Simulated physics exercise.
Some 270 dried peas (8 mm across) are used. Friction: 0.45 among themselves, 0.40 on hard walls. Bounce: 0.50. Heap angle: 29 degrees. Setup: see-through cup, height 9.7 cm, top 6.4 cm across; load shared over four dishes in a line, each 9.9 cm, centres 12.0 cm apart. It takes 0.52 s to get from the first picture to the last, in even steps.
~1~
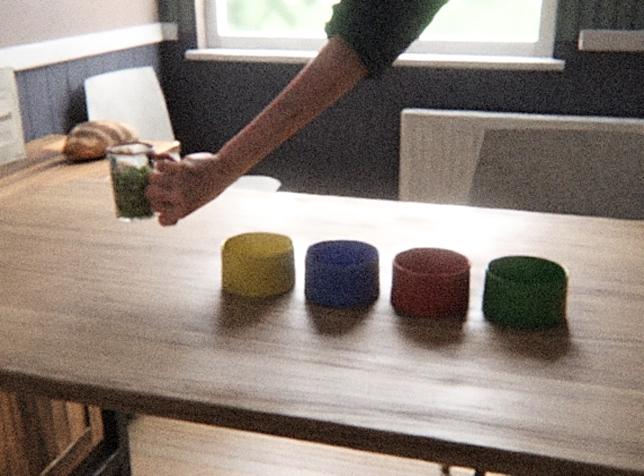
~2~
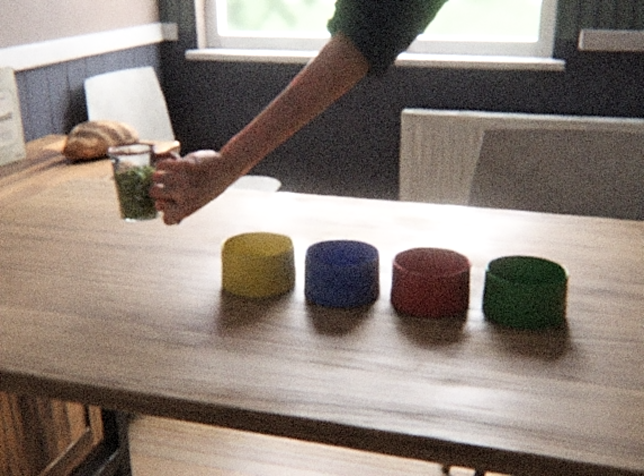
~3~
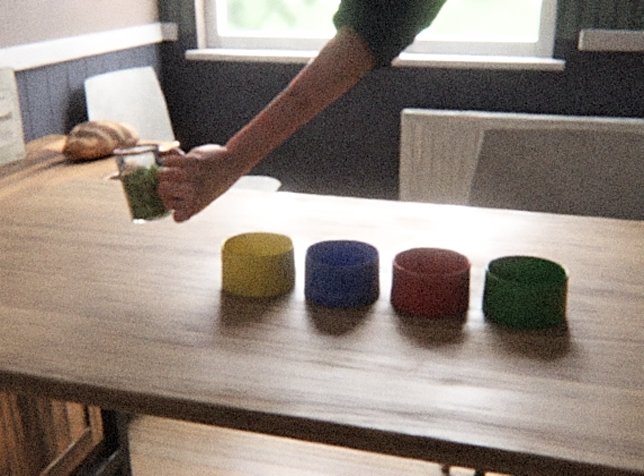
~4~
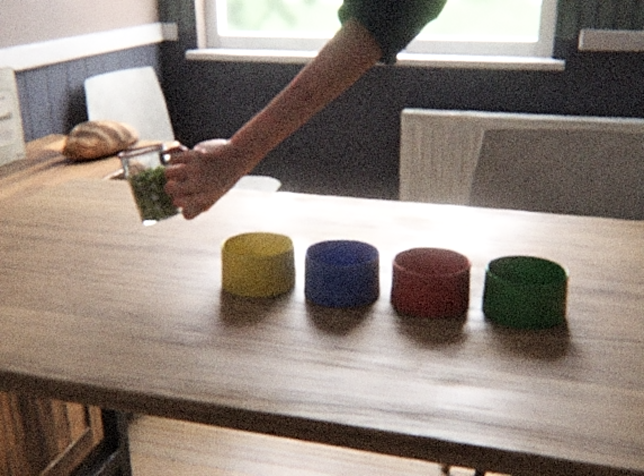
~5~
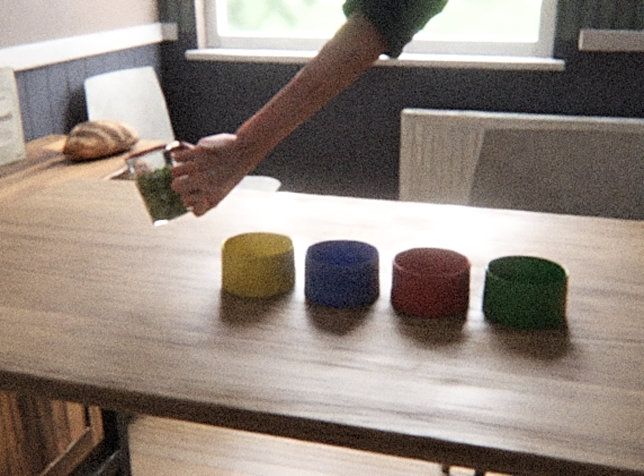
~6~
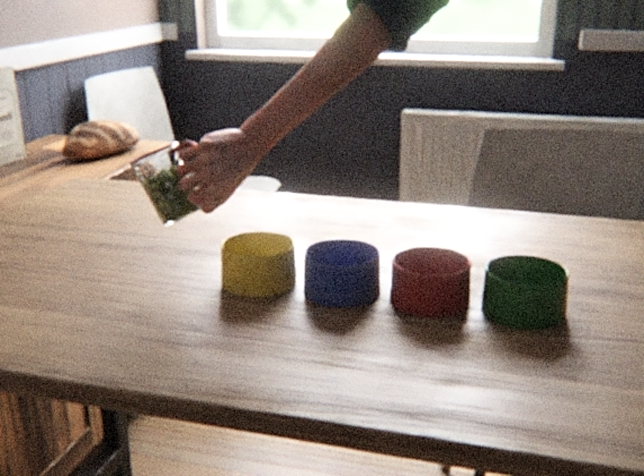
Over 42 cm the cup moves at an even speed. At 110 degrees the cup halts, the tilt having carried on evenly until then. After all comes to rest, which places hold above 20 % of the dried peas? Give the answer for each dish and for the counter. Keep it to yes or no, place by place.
Place by place: Red no, blue no, green no, yellow yes, counter no.
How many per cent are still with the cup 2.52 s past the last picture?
Reading: Approx. 0 %.
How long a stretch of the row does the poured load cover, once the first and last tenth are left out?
It covers some 7 centimetres of the row.
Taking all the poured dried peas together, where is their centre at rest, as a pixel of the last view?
Centre at rest: Approx. (264, 271) px.
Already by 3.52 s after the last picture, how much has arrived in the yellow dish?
Close to 90 per cent at that point.
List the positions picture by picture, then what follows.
In the first picture, cup at (134, 182), tilt 0 degrees, lip at (111, 147), moved 0.0 cm; middle of the pieces at (138, 194); yellow dish at (258, 244); blue dish at (342, 252); red dish at (431, 261); green dish at (527, 270).
In the second picture, cup at (138, 182), tilt 2 degrees, lip at (113, 148), moved 0.5 cm; middle of the pieces at (141, 194).
In the third picture, cup at (145, 183), tilt 8 degrees, lip at (118, 151), moved 1.7 cm; middle of the pieces at (150, 194).
In the fourth picture, cup at (152, 184), tilt 13 degrees, lip at (123, 154), moved 2.8 cm; middle of the pieces at (158, 195).
In the fifth picture, cup at (160, 184), tilt 19 degrees, lip at (128, 157), moved 4.0 cm; middle of the pieces at (166, 195).
In the sixth picture, cup at (167, 185), tilt 24 degrees, lip at (134, 161), moved 5.1 cm; middle of the pieces at (175, 195); yellow dish at (258, 244); blue dish at (342, 252); red dish at (431, 261); green dish at (527, 270).
Then, 1.52 s after the last picture, tilt 102 degrees; cup holds 90 %, yellow 10 %.
Then, 2.52 s after the last picture, tilt 110 degrees; cup holds 0 %, yellow 90 %.
Then, 3.52 s after the last picture, tilt 110 degrees; cup holds 0 %, yellow 90 %.
In the end, red 0 %, blue 0 %, green 0 %, yellow 90 %, counter 10 %.
